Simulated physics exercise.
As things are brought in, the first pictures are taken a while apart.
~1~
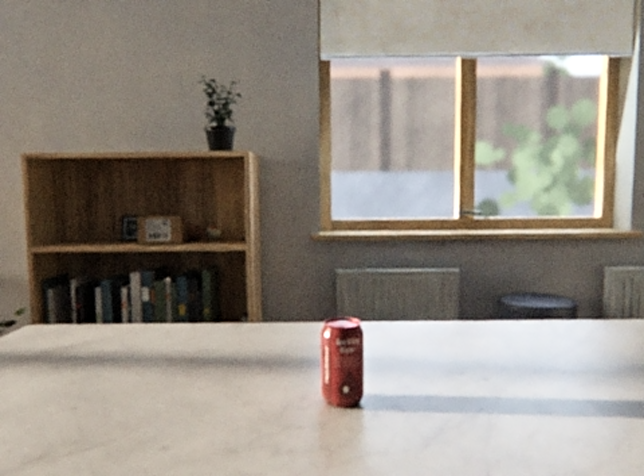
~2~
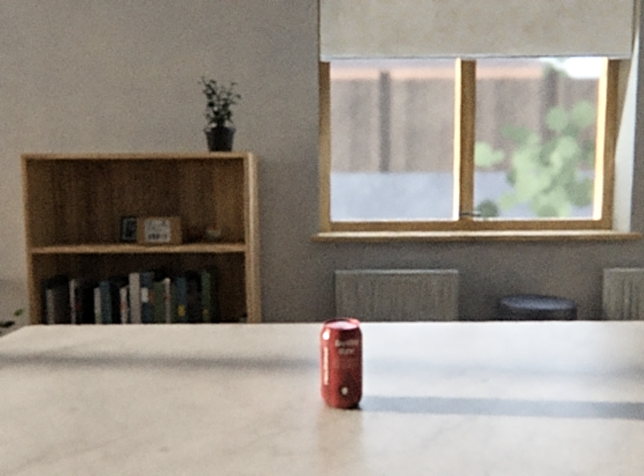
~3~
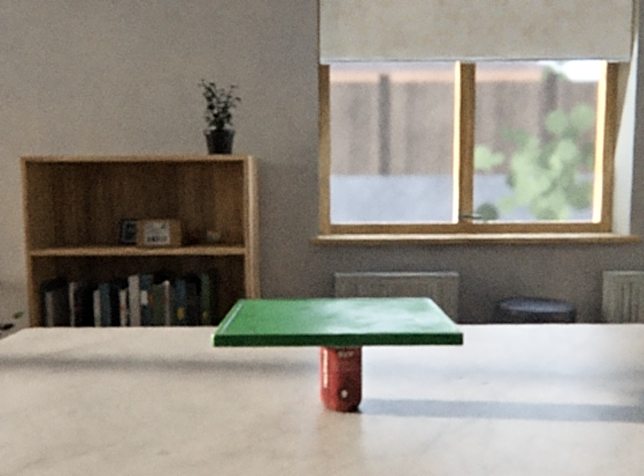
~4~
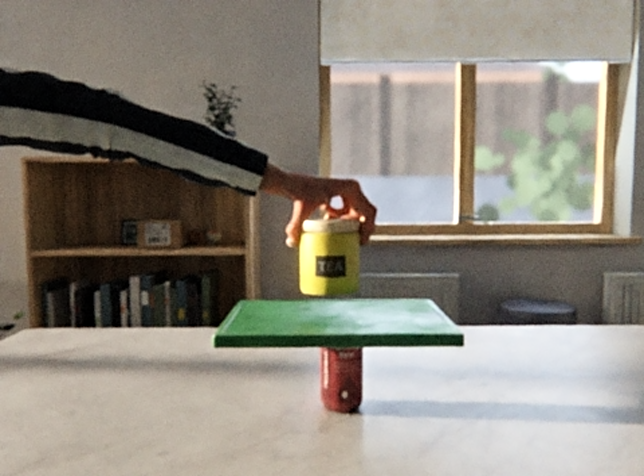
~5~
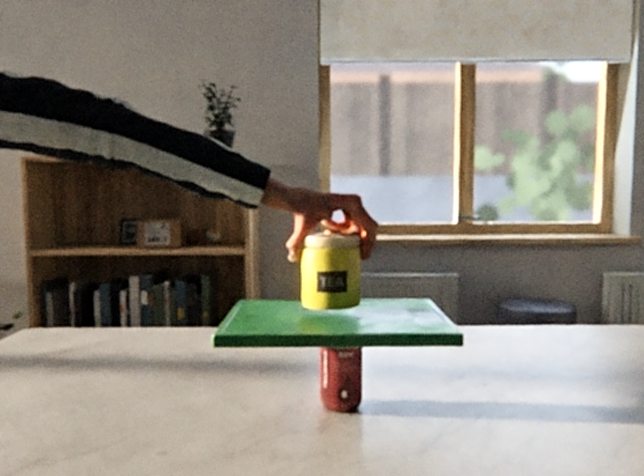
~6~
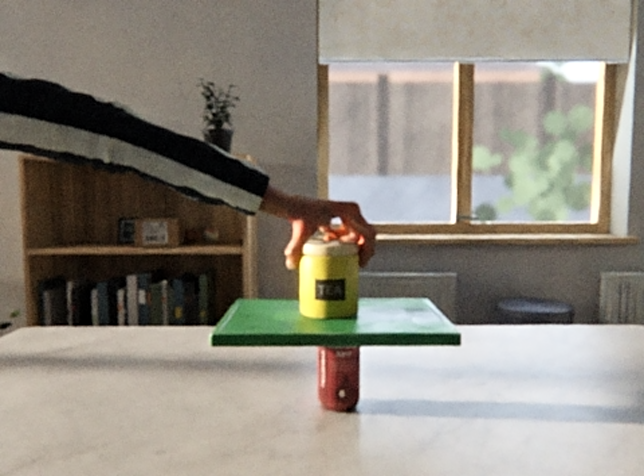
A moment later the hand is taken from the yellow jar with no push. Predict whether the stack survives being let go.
Prediction: It survives.
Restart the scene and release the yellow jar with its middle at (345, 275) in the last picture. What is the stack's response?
Stands.
Then, 0.30 s later than the last frame, all is still.
Then, 0.70 s later than the last frame, yellow jar resting near (329, 278).
When it is over, all 3 as before. End places, in pixels of the last picture, yellow jar near (329, 278). The stack stays up.
